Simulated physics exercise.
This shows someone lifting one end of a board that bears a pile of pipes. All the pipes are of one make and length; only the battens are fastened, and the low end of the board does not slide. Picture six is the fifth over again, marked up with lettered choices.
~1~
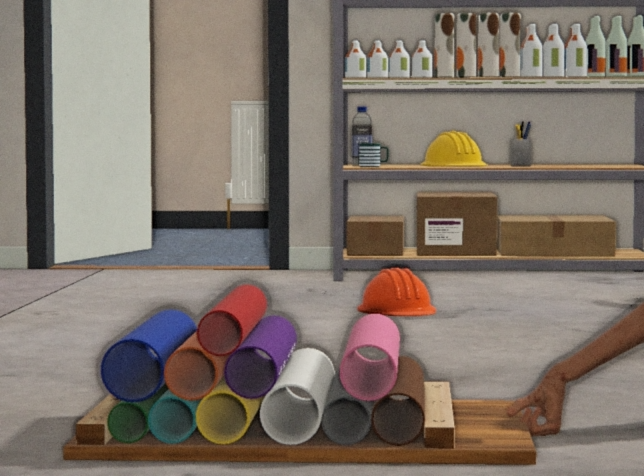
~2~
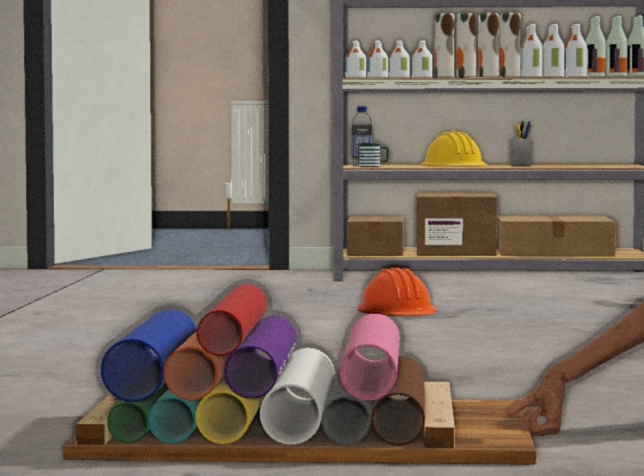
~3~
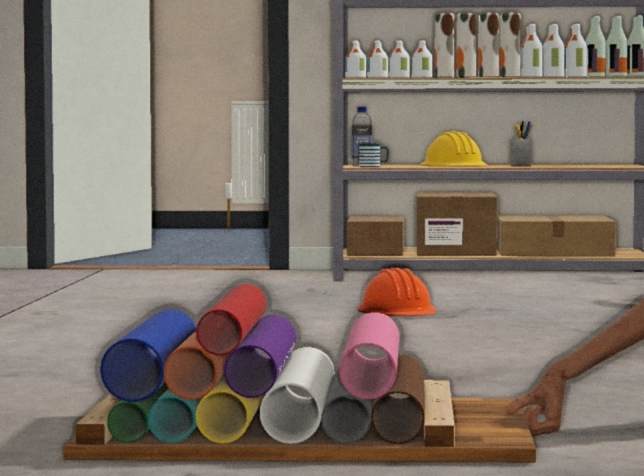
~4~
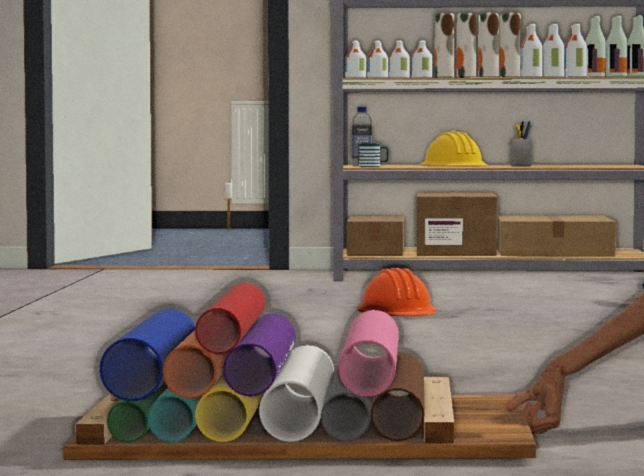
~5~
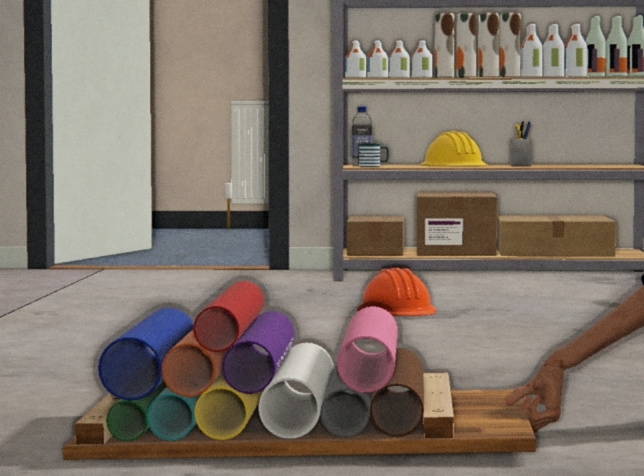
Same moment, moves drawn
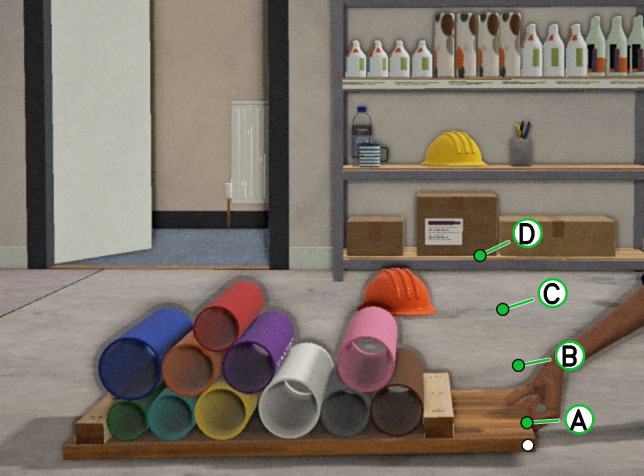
Colourful stacked pipes stay almost still on a wooden board as a hand grips its right end.
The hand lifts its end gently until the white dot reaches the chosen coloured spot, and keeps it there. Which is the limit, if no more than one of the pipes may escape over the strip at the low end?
The answer is mark B.
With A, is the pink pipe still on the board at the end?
Yes.
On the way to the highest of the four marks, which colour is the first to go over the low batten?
First is the blue one.
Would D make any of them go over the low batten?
Yes, at D.
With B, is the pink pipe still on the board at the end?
Yes, with B.
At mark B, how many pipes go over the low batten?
At B the number is one.
On the copy, A at (527, 423); B at (518, 366); C at (502, 309); D at (480, 256); the white dot at (528, 446).
On B. First, board at 11°.
Then, board at 11°.
Finally, board at 11°, one over the low batten (blue).
By contrast, A none over the low batten; C two over the low batten (orange, blue); D five over the low batten.
